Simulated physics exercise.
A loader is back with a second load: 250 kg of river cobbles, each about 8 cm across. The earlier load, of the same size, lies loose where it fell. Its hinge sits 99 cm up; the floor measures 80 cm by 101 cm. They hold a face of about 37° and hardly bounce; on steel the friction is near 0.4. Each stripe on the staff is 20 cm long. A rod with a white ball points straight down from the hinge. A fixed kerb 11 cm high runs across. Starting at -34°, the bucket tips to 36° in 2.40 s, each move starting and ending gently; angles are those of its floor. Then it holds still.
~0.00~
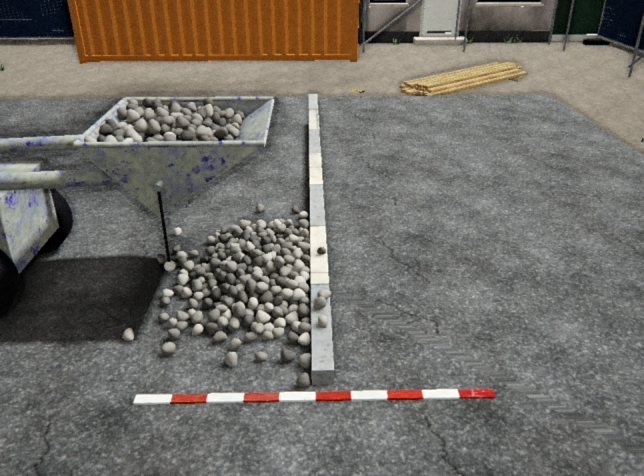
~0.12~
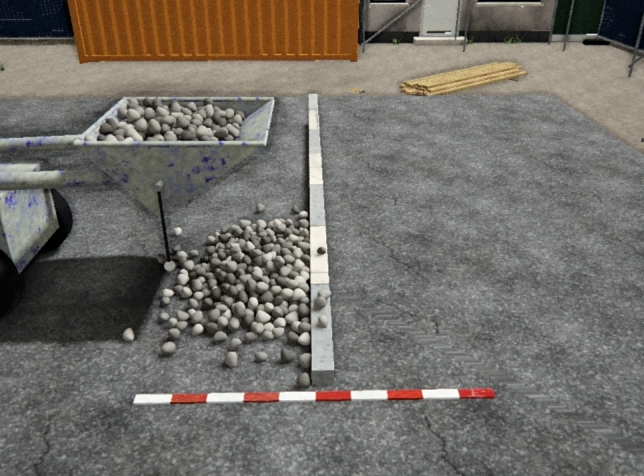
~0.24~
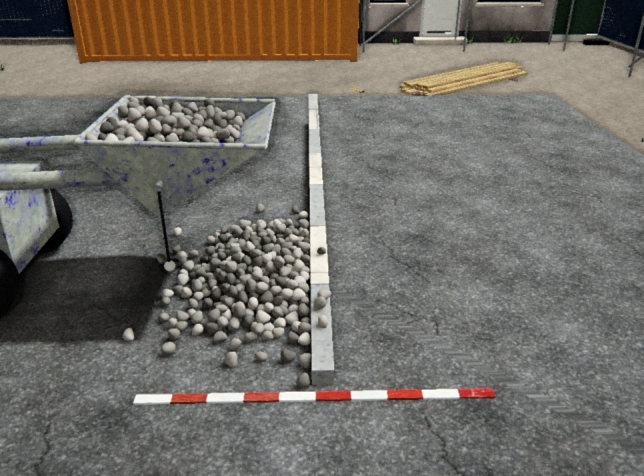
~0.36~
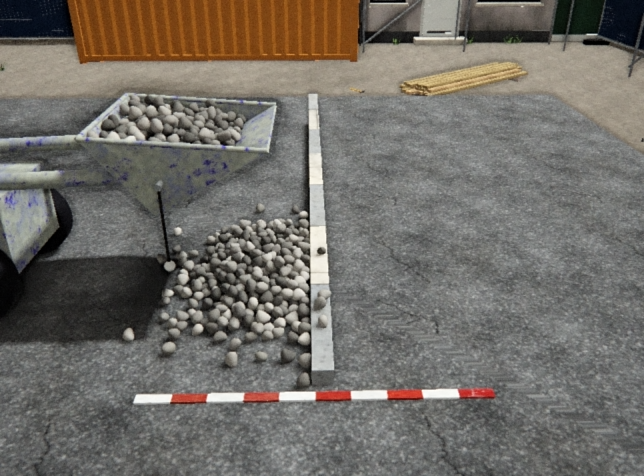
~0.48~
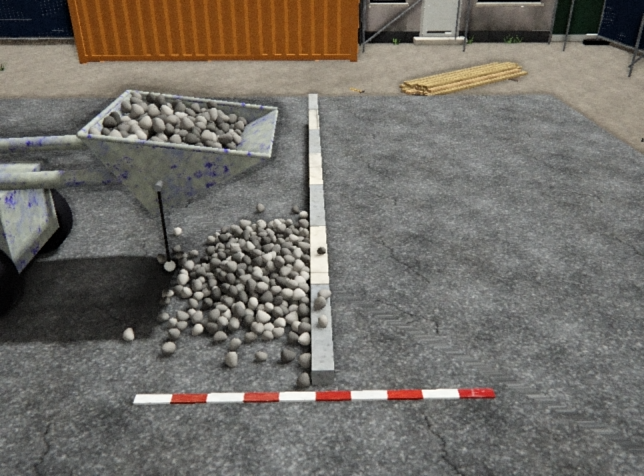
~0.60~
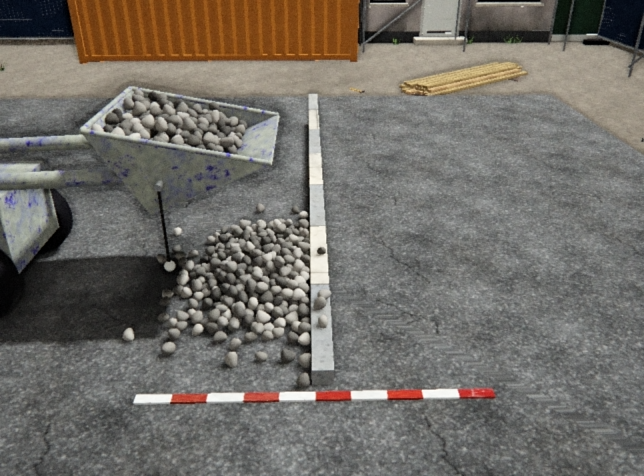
A raised metal bucket full of round grey stones tilted slightly, its right-hand lip dipping a little, while the loose pile of stones below, beside a low kerb, stayed still.
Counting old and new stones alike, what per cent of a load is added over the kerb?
Some 31 per cent is added.
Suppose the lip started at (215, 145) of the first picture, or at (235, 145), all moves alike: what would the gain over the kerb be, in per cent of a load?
About 5 and 10 per cent.
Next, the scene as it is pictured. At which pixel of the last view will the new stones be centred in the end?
Their middle is at about (301, 262).
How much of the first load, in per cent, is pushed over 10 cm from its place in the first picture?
Roughly 0 per cent of them.
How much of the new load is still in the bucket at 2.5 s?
About 15 per cent.
After 1.8 s the floor is at 25°; in per cent of one load, 94 in the bucket, 106 on this side of the kerb; the foremost stones are at (313, 278).
After 2.5 s the floor is at 36°; in per cent of one load, 15 in the bucket, 173 on this side of the kerb, 12 over the kerb; the foremost stones are at (376, 257).
After 2.8 s the floor is at 36°; in per cent of one load, 0 in the bucket, 174 on this side of the kerb, 26 over the kerb; the foremost stones are at (412, 264).
After 5.4 s the floor is at 36°; in per cent of one load, 0 in the bucket, 169 on this side of the kerb, 31 over the kerb; the foremost stones are at (428, 261). Net gain over the kerb, 31.
